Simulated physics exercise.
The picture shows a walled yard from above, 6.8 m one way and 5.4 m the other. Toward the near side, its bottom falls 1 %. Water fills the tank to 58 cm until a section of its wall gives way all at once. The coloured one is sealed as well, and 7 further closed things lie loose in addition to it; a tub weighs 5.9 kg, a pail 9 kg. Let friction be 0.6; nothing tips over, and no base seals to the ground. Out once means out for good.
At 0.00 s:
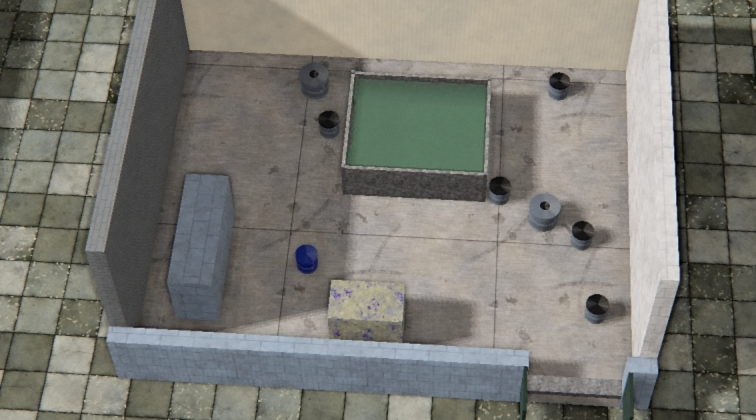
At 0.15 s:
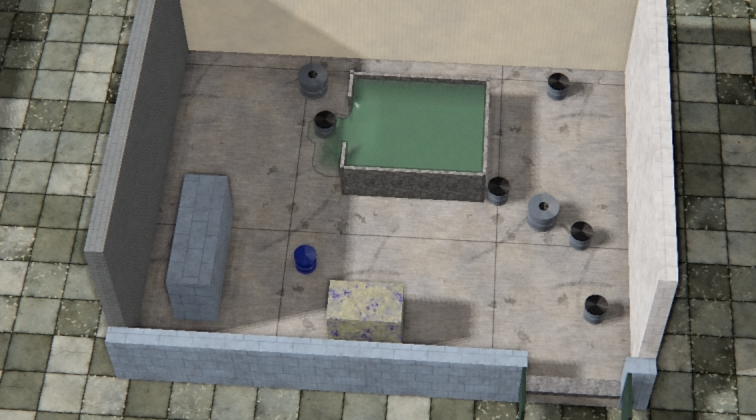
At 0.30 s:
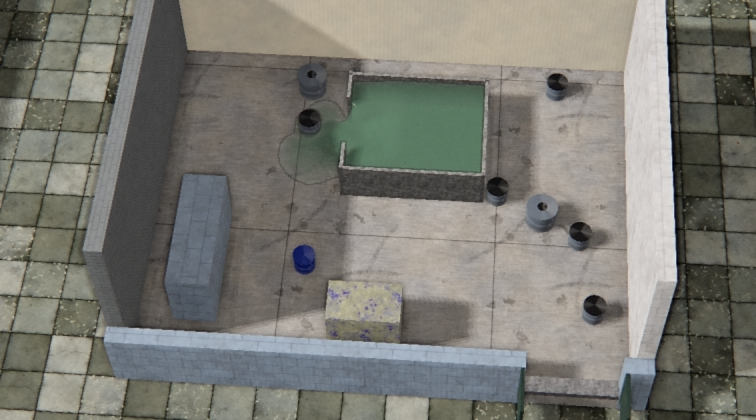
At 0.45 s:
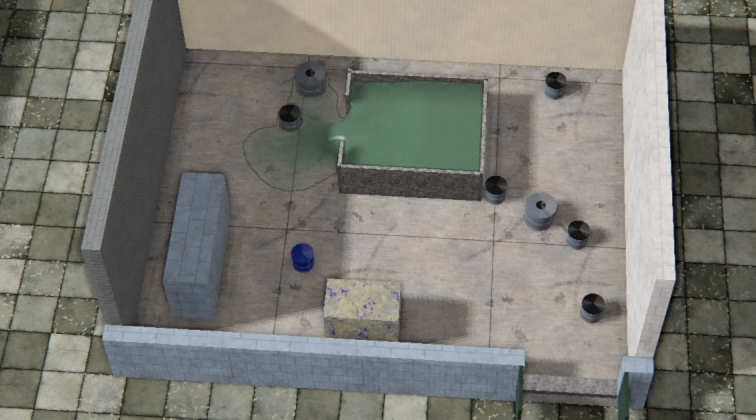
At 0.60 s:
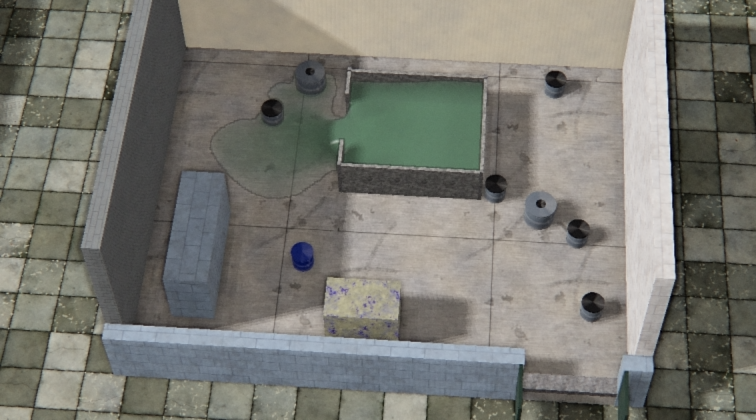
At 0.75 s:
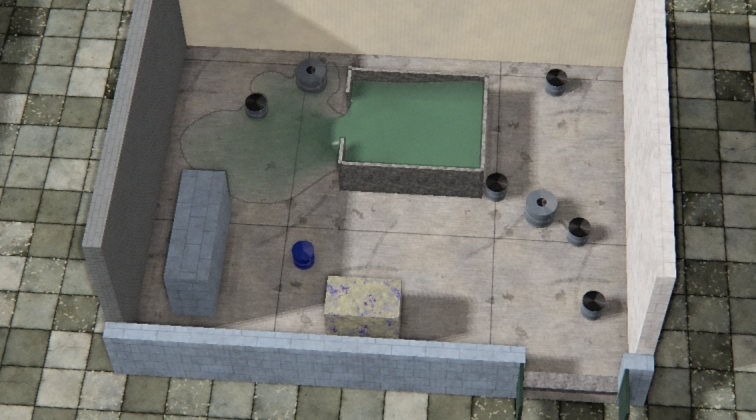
Green water pours through a gap in the left side of a raised tank and spreads leftward across the walled yard's floor, carrying one dark pot away with it, while the blue pail and the other objects stay put.
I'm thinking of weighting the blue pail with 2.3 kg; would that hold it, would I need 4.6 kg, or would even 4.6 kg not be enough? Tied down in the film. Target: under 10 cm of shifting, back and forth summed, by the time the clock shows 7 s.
Result: Insufficient ballast.
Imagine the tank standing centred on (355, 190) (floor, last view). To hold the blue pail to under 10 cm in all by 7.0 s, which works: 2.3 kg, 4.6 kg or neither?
In that case both masses fall short.
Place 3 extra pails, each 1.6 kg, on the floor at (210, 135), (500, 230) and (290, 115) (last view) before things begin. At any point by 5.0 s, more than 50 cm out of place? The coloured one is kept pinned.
Going through them in turn, the answers are too far, not too far and too far.
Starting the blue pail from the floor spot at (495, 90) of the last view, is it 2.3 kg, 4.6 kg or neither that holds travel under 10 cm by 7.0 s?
Both fall short.
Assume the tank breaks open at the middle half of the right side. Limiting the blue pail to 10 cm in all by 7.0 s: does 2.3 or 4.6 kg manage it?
So the lighter choice.
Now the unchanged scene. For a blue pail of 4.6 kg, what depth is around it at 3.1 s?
Something like 0 centimetres.
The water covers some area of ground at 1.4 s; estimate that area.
Roughly 11.0 m2.
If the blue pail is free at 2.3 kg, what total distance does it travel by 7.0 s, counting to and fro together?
Total path: Approx. 200 cm.
After 1.4 s the blue pail would be 0 cm from its start with 2.3 kg and 0 cm from its start with 4.6 kg; 0 cm of water round it then.
After 3.1 s the blue pail would be 0 cm from its start with 2.3 kg and 0 cm from its start with 4.6 kg; 0 cm of water round it then.
After 4.9 s the blue pail would be 29 cm from its start with 2.3 kg and 2 cm from its start with 4.6 kg; 4 cm of water round it then.
After 7.0 s the blue pail would be 176 cm from its start with 2.3 kg and 54 cm from its start with 4.6 kg; 8 cm of water round it then.
